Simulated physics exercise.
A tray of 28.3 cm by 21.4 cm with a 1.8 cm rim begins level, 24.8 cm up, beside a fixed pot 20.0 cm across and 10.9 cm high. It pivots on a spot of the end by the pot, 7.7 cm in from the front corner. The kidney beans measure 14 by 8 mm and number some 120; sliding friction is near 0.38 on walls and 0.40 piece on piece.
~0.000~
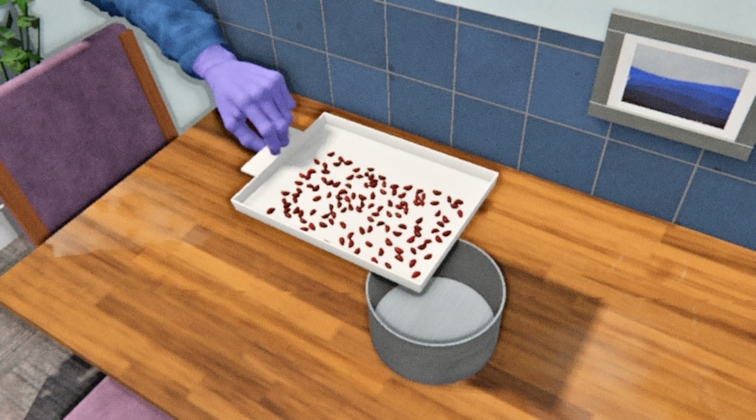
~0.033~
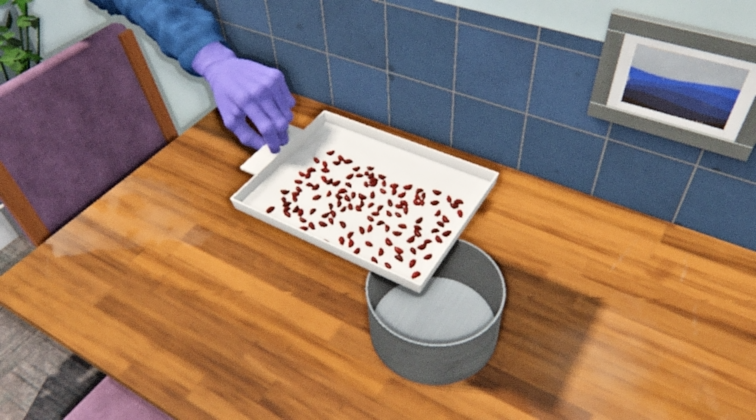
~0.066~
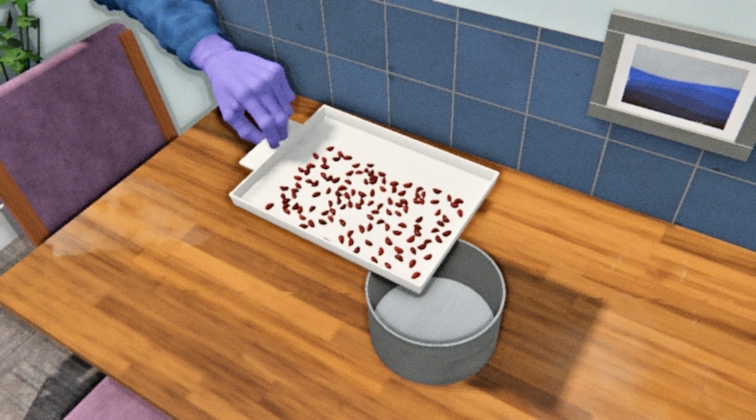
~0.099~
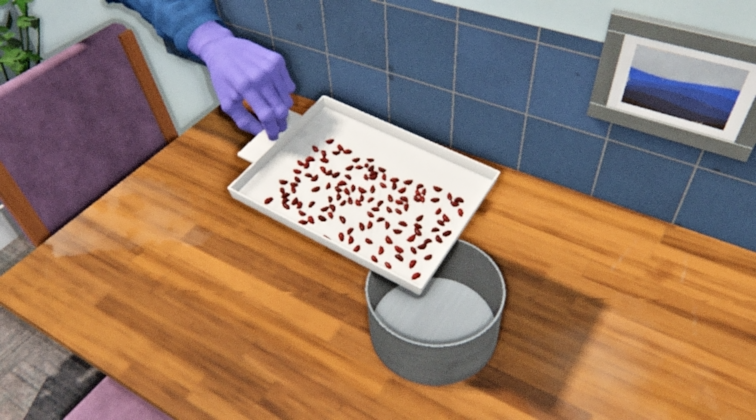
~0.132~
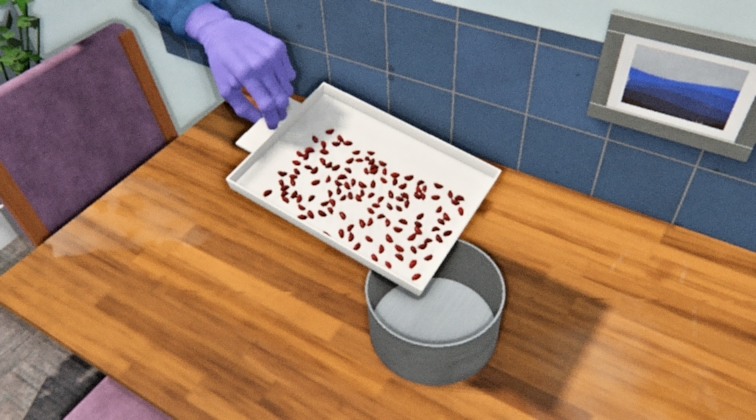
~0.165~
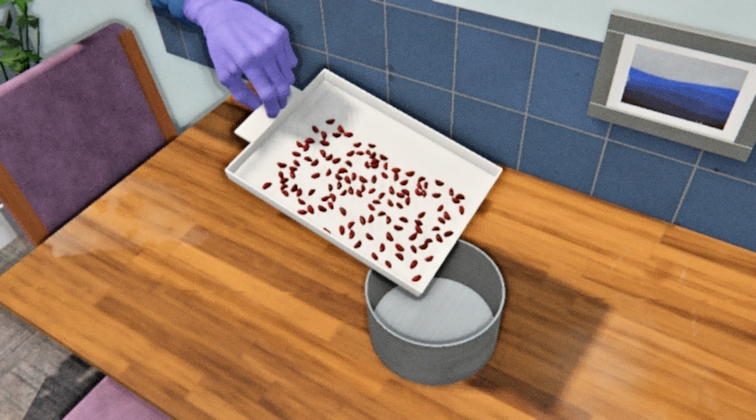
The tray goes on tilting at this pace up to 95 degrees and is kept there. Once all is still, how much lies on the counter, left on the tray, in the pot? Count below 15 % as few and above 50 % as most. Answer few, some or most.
Counter: Most, tray: Few, pot: Few.
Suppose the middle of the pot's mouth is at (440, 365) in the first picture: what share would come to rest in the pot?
Some 100 per cent.
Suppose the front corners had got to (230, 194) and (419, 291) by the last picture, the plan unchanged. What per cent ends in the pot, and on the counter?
Pot 30, counter 65.
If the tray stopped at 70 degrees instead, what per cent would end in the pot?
Then about 0 per cent.
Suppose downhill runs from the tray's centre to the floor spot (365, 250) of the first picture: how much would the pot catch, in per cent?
About 35 per cent.
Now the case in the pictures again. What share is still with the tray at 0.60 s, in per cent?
Some 85 per cent of the load.
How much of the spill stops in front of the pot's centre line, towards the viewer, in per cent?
Some 90 per cent.
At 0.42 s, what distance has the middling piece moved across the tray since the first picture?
Roughly 5 cm.
Then, at 0.42 s, tilt 55 degrees; the tray holds 100 %, the pot 0 %.
After 0.60 s, tilt 83 degrees; the tray holds 85 %, the pot 0 %.
After 0.89 s, tilt 95 degrees; the tray holds 10 %, the pot 0 %.
In the end, at 2.6 s, counter 95 %, tray 0 %, pot 5 %.
